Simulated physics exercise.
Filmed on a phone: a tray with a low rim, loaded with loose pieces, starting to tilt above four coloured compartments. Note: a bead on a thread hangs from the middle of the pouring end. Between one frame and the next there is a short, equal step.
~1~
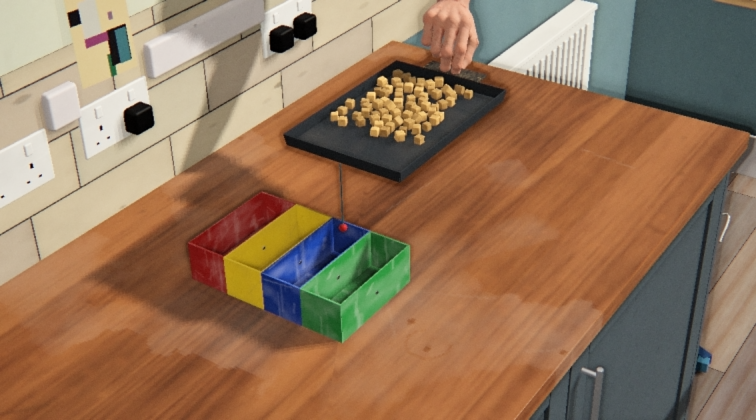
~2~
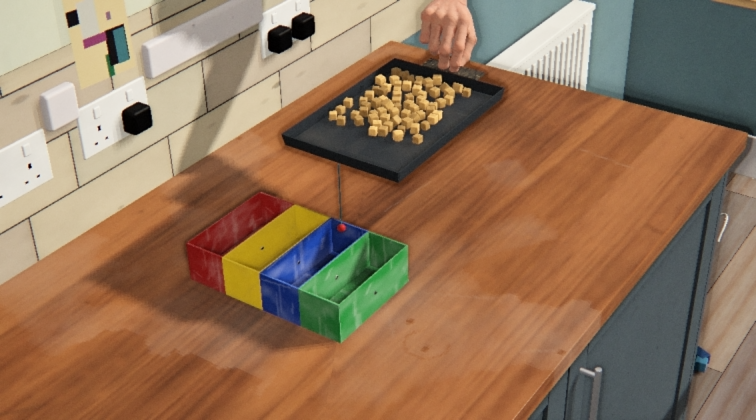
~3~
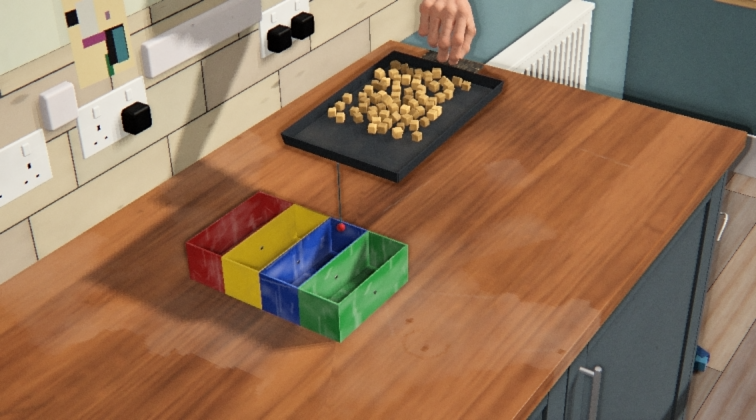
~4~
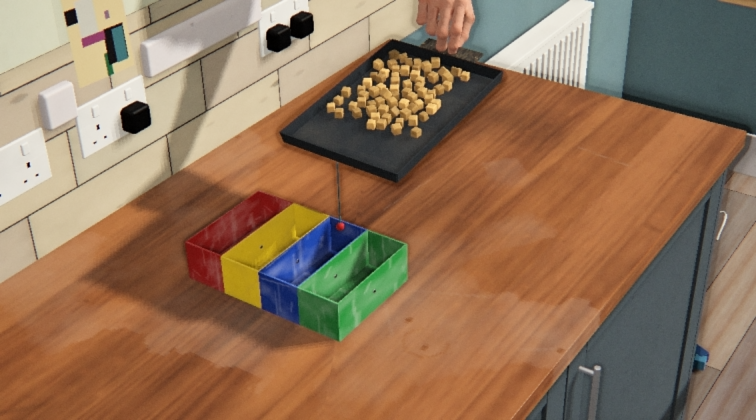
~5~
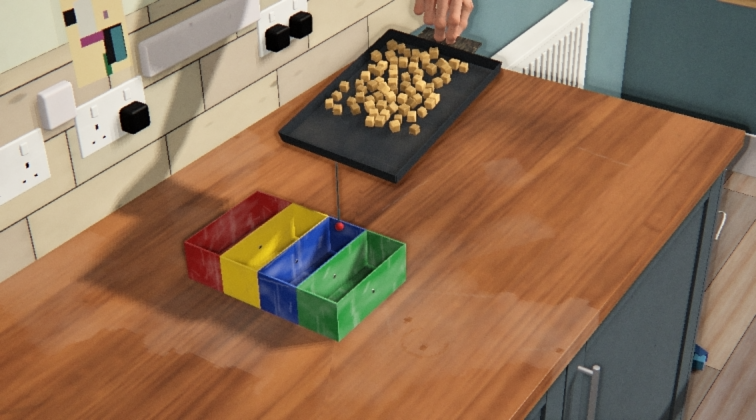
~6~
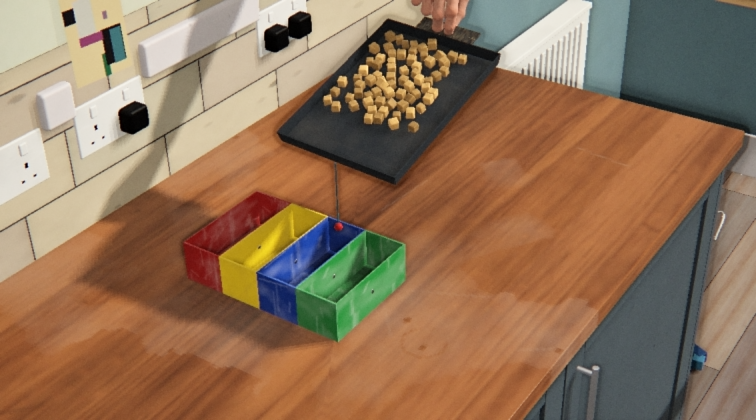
A hand slowly raises the far end of a black tray holding small wooden cubes.
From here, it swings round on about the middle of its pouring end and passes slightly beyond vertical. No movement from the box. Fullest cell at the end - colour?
Green.
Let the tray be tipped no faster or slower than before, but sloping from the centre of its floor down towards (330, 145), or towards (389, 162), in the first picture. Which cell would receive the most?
Yellow first, that green cell second.
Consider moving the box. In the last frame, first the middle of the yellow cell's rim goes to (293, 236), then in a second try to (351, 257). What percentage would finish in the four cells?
80 %, 90 %.
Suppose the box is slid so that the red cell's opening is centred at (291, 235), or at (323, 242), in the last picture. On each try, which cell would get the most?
Try 1 - the cell in blue. Try 2 - the cell in yellow.
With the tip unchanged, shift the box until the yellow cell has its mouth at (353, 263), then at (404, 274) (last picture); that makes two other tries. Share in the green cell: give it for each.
First position: Some 0 %; second position: Some 0 %.
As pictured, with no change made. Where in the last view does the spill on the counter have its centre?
It's centred at about (372, 338).
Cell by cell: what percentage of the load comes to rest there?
Red cell: 0 per cent; yellow cell: 0 per cent; blue cell: 20 per cent; green cell: 40 per cent.
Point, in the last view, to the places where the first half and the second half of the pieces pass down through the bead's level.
The opening part goes through (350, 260); what follows goes through (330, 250).
Soon after the last picture, tray tipped steeply; nearly all on the tray; a small part falling or outside the box.
A little later, tray tipped past a quarter turn; most on the tray; a small part in the green cell; a stray few in the blue cell; a stray few in the yellow cell; a small part falling or outside the box.
Later still, tray tipped past a quarter turn; about half in the green cell; about a quarter in the blue cell; a stray few in the yellow cell; about a third falling or outside the box.
At rest, tray tipped past a quarter turn; about half in the green cell; about a quarter in the blue cell; a stray few in the yellow cell; none in the red cell; about a third outside the box.
